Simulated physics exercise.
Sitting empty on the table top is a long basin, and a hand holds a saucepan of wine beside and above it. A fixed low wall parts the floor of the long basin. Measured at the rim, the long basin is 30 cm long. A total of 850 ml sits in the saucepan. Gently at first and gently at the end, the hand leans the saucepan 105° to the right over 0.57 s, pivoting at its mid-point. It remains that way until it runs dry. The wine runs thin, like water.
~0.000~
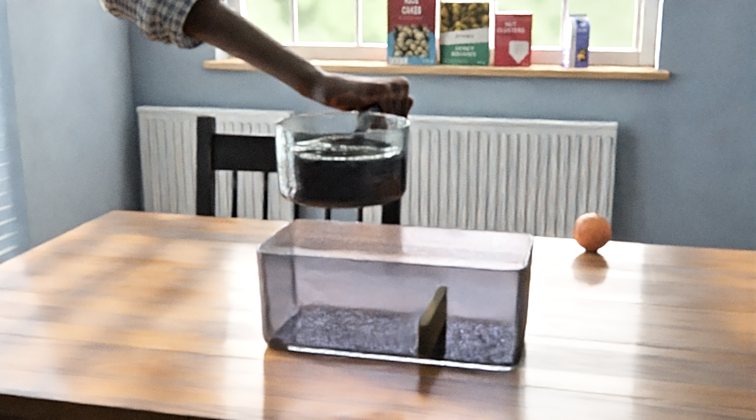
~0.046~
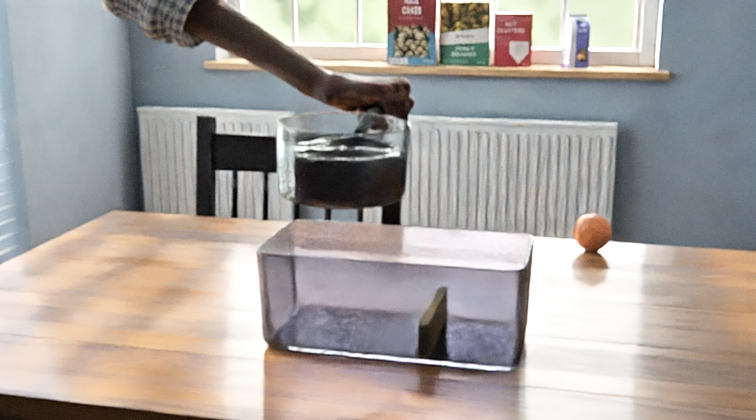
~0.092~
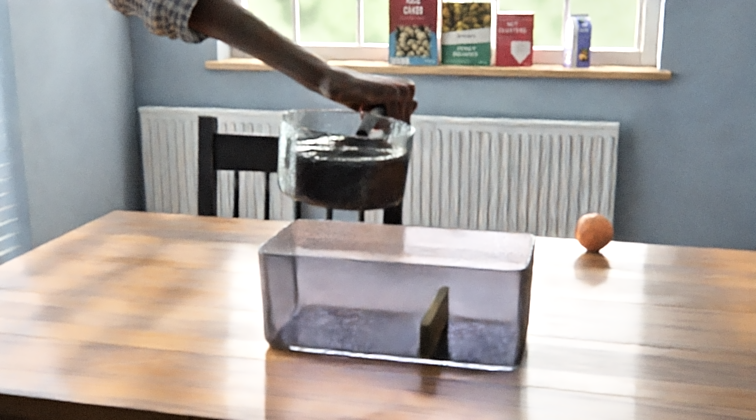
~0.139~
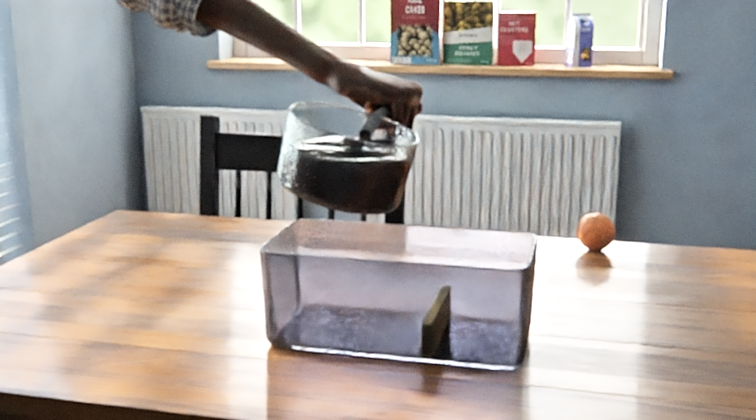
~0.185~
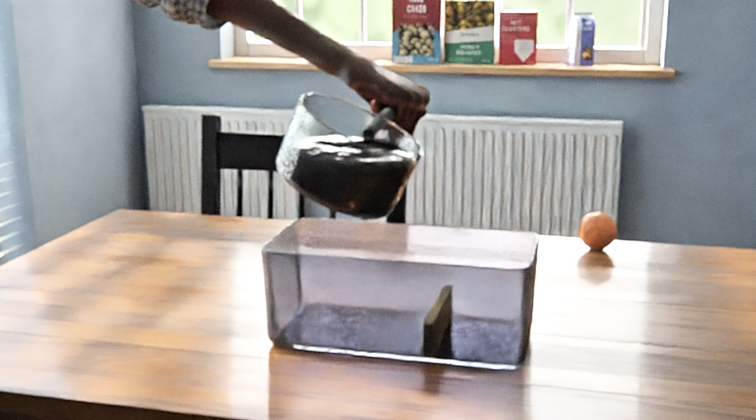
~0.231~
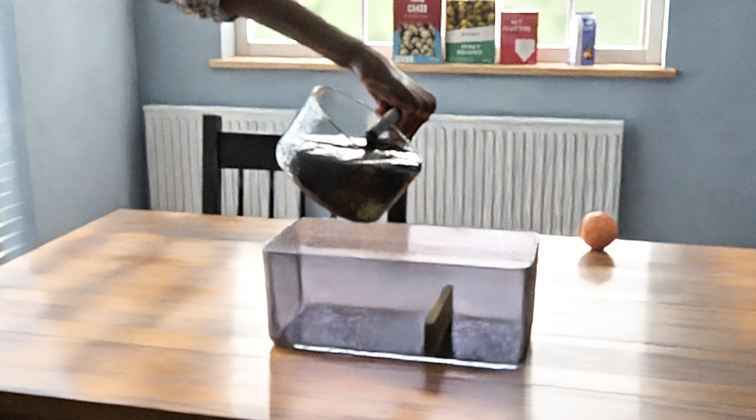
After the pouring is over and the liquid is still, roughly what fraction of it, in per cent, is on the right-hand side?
Roughly 36 out of 100 parts.
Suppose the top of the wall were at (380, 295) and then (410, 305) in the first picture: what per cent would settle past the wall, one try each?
Respectively close to 90 and 60 %.
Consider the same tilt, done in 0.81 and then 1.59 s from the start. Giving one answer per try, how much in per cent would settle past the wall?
It comes to 40 per cent, and then 60 per cent.
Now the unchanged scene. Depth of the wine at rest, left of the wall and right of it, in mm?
About 20 mm left, about 22 mm right.
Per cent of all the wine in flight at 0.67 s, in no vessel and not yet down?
About 12 % of the total.
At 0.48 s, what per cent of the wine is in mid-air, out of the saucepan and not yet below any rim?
Close to 26 per cent, I'd say.
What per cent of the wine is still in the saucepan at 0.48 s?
Roughly 32 %.
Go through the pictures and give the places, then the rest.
The first picture shows tilt 0°; pouring edge (407, 127); surface from (285, 147) to (405, 152); the long basin's rim runs from (274, 236) to (529, 253); the wall's top is at (434, 305).
The second picture shows tilt 2°; pouring edge (408, 129); surface from (285, 147) to (405, 152).
The third picture shows tilt 7°; pouring edge (412, 135); surface from (287, 146) to (408, 154).
The fourth picture shows tilt 15°; pouring edge (416, 144); surface from (289, 145) to (411, 155).
The fifth picture shows tilt 25°; pouring edge (419, 157); surface from (288, 143) to (416, 157).
The sixth picture shows tilt 37°; pouring edge (419, 172); surface from (286, 139) to (417, 161).
By 0.48 s the tilt is 99° and 31 per cent is still to pour, 15 is left of the wall and 27 right of it.
By 0.67 s the tilt is 105° and 9 per cent is still to pour, 44 is left of the wall and 36 right of it.
By 0.86 s the tilt is 105° and 1 per cent is still to pour, 56 is left of the wall and 38 right of it.
By 1.07 s the tilt is 105° and 0 per cent is still to pour, 61 is left of the wall and 36 right of it.
At rest 62 per cent lies left of the wall, 36 right of it and 2 outside.
